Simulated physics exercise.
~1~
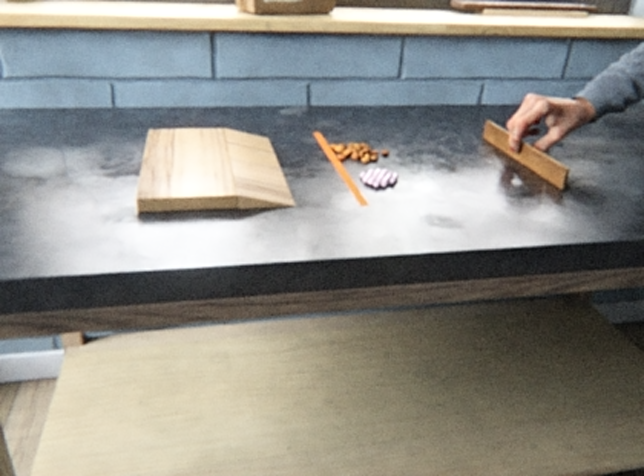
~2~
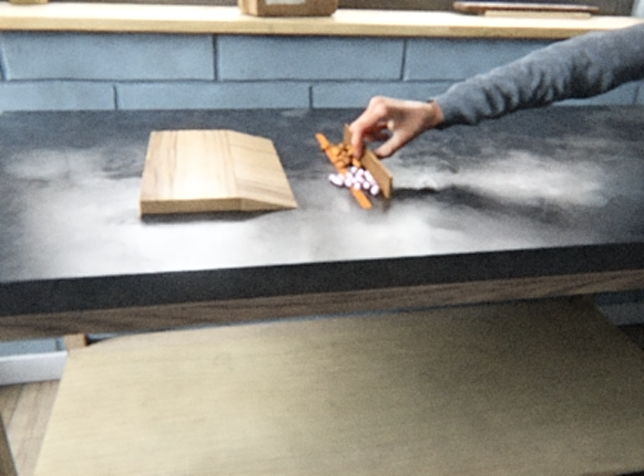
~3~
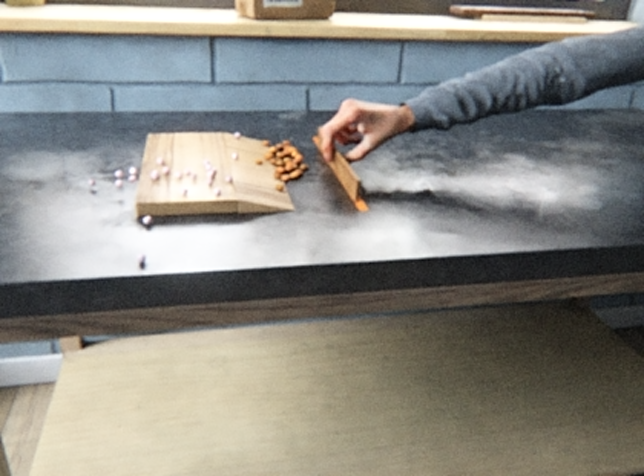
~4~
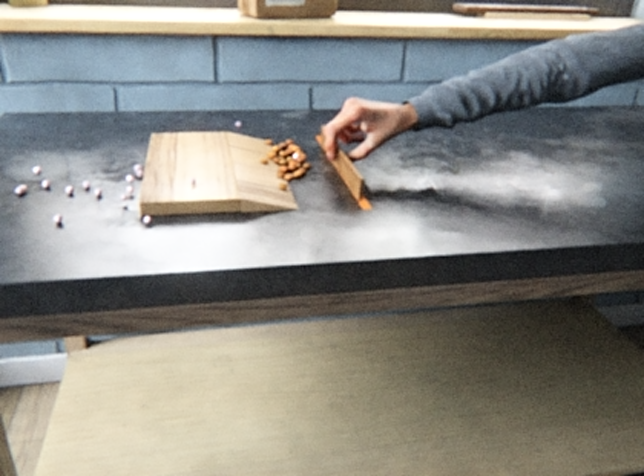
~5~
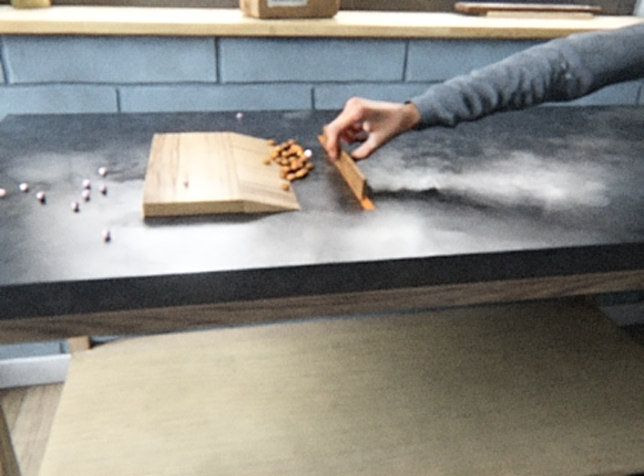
The clip opens on a dark tabletop with a short wooden ramp at left, a strip of orange tape, and two small piles, one of brown nut-like pieces behind one of pale purplish bits. From the right, a hand in a grey sleeve sweeps an upright strip of wood leftward, pushing both piles across the tape. The strip stops at the tape and stays there. The pale bits scatter up and over the ramp, spreading onto the table beyond. The brown pieces bunch at the ramp's low edge, and nearly all the pale ones end up past it.
